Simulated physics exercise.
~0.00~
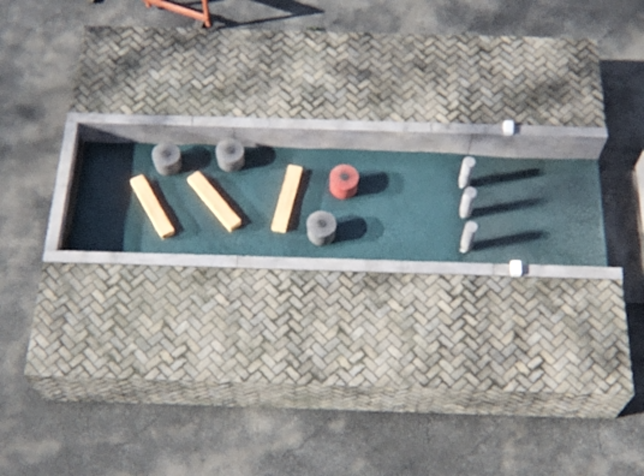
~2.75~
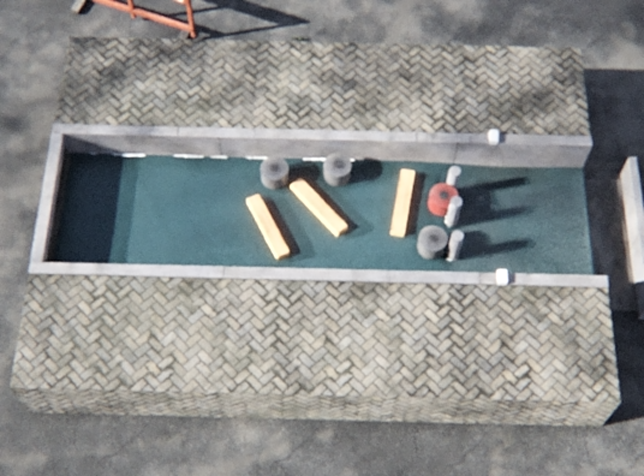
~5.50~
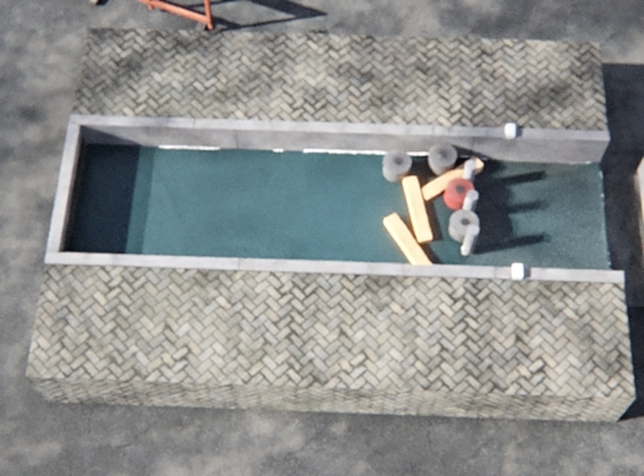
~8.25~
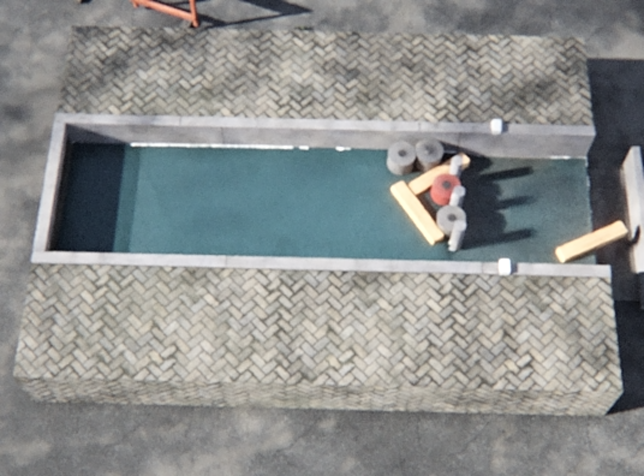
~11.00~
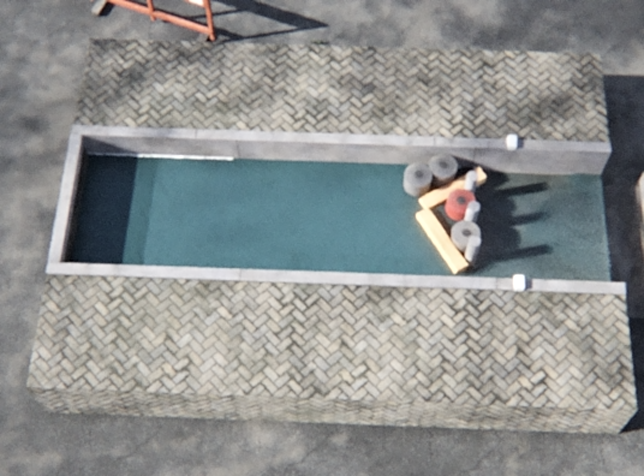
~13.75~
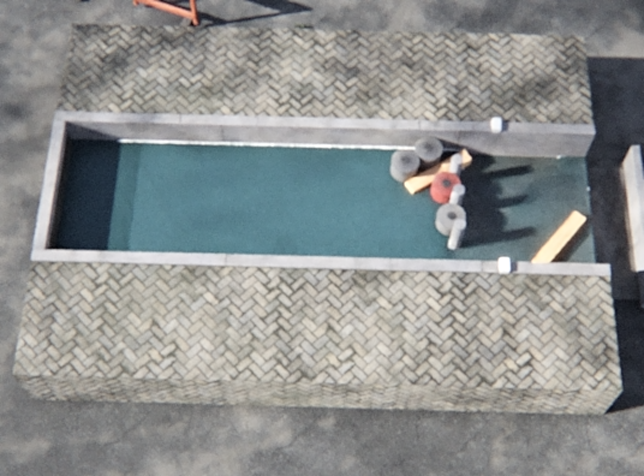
Three yellow beams and four tubs, one of them red, drifted right along a water channel and jammed against a row of white posts; two beams slipped past one after the other, while the red tub stayed stuck with the rest.
